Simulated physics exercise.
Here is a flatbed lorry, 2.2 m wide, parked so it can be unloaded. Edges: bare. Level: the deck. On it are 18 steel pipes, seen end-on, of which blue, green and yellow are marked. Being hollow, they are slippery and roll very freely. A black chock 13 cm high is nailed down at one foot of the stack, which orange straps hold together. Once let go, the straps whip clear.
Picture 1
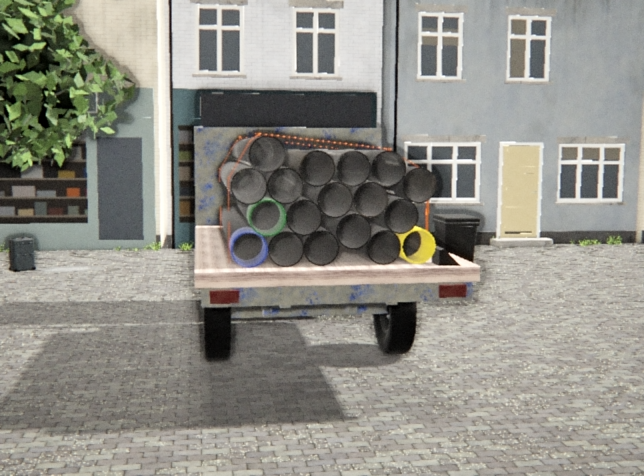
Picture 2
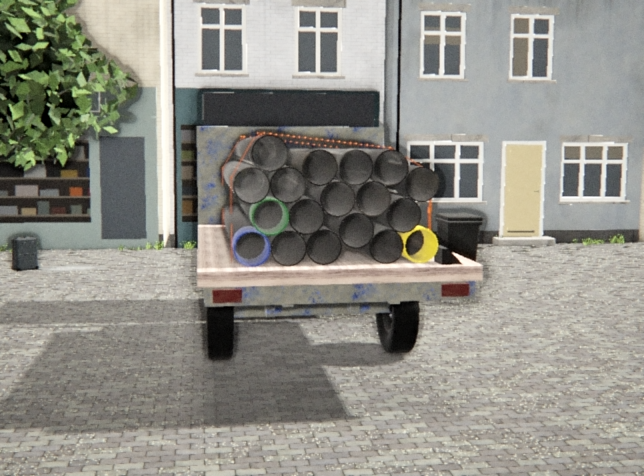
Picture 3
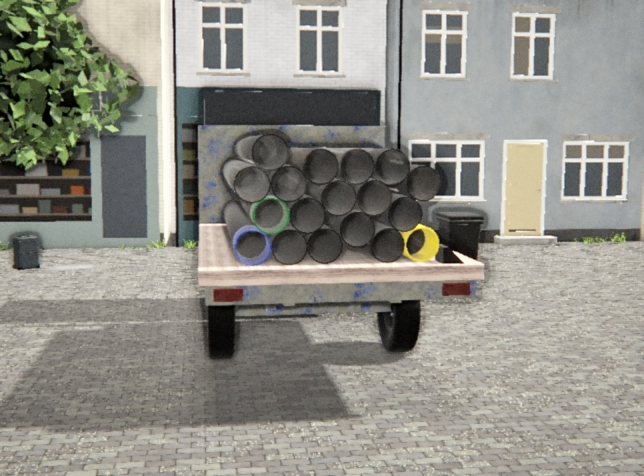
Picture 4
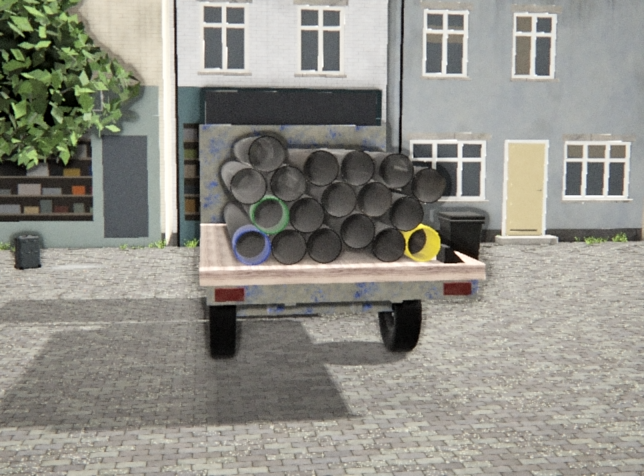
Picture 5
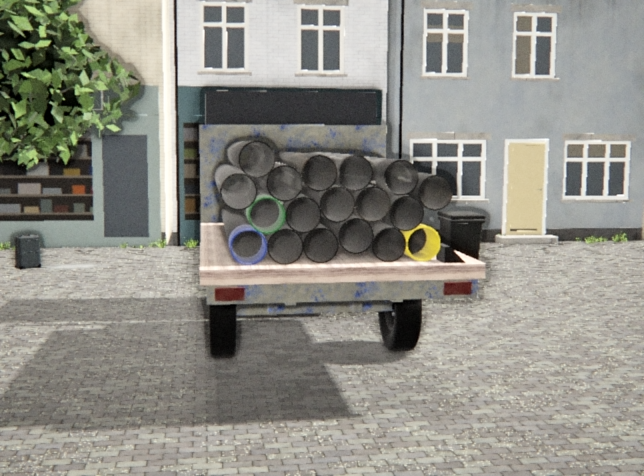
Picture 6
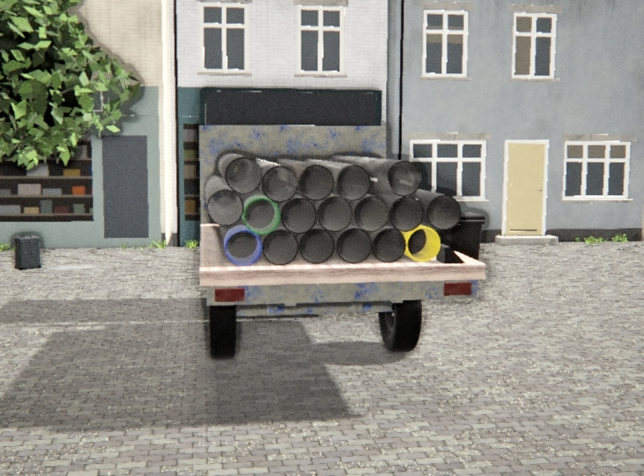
A stack of dark pipes on the back of a parked truck sagged and spread slightly to both sides after the orange straps around it disappeared, while the truck stayed still.
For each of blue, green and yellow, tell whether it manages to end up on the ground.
Blue - it does; green - it does; yellow - it does not.
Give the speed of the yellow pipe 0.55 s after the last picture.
Speed: Approx. 0.0 m/s.
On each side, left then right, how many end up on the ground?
By side, that's 10 to the left and 2 to the right.
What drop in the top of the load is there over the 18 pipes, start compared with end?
50 cm.
Another 0.6 s on from the last picture, blue is on the deck, 10 cm from the left edge, rolling left; green is up on others, 30 cm from the left edge, rolling left; yellow is on the deck, 45 cm from the right edge; 3 of 18 are off.
Another 1.2 s on from the last picture, blue is dropping off the left side; green is dropping off the left side; still the same for yellow; 6 of 18 are off.
In the end (8.3 s after the last picture), blue is on the ground to the left; green is on the ground to the left; yellow is on the deck, 45 cm from the right edge; 12 of 18 are off.
